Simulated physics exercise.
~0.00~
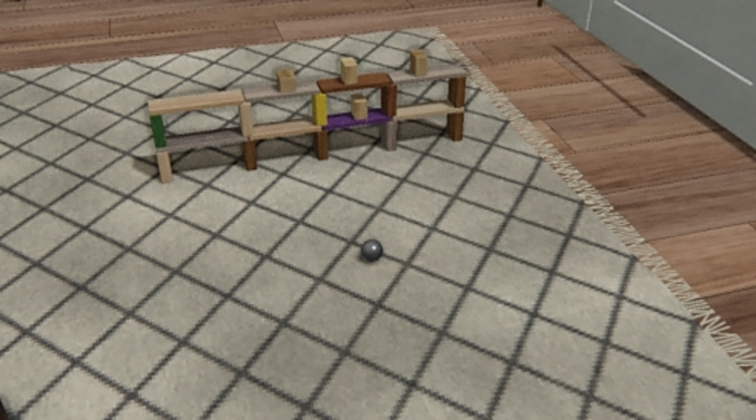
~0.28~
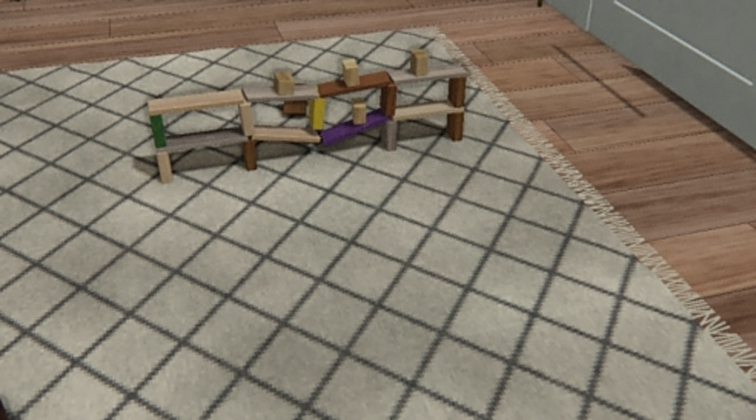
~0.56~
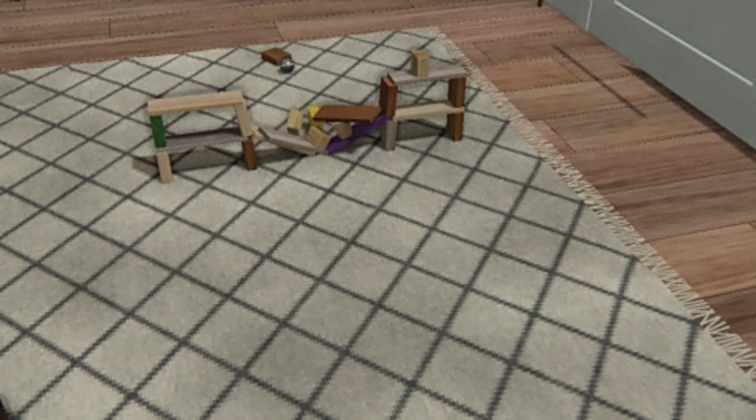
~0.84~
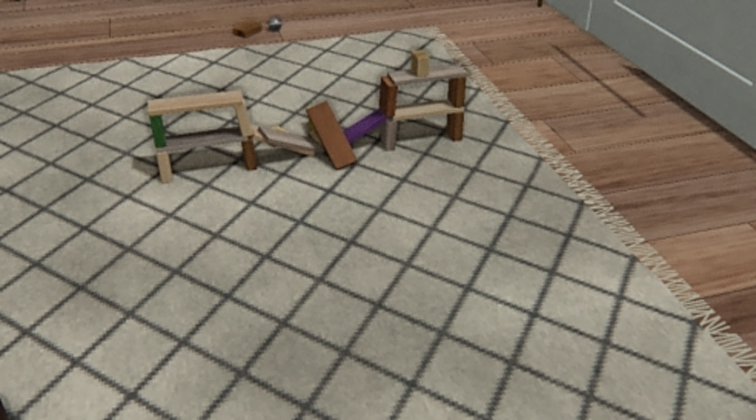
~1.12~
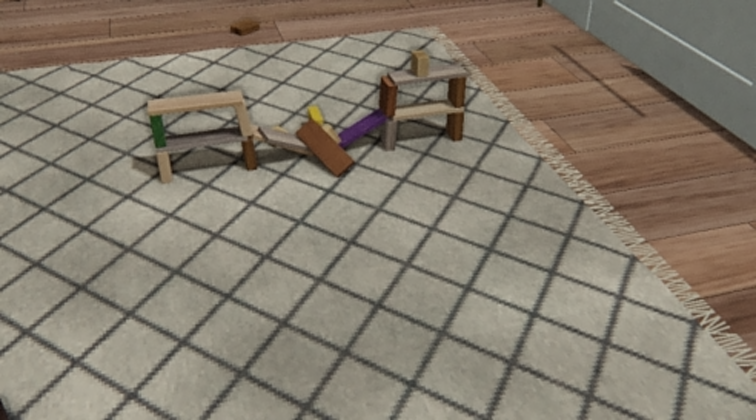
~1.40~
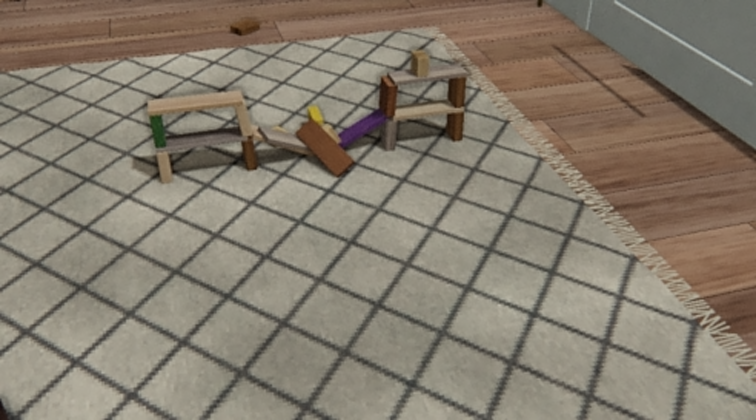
We see a steel ball roll across a patterned rug into a two-level structure of wooden posts and planks, knocking out its middle, where the purple plank drops aslant and the yellow post topples. The ball rolls away beyond the rug, leaving both end sections standing.
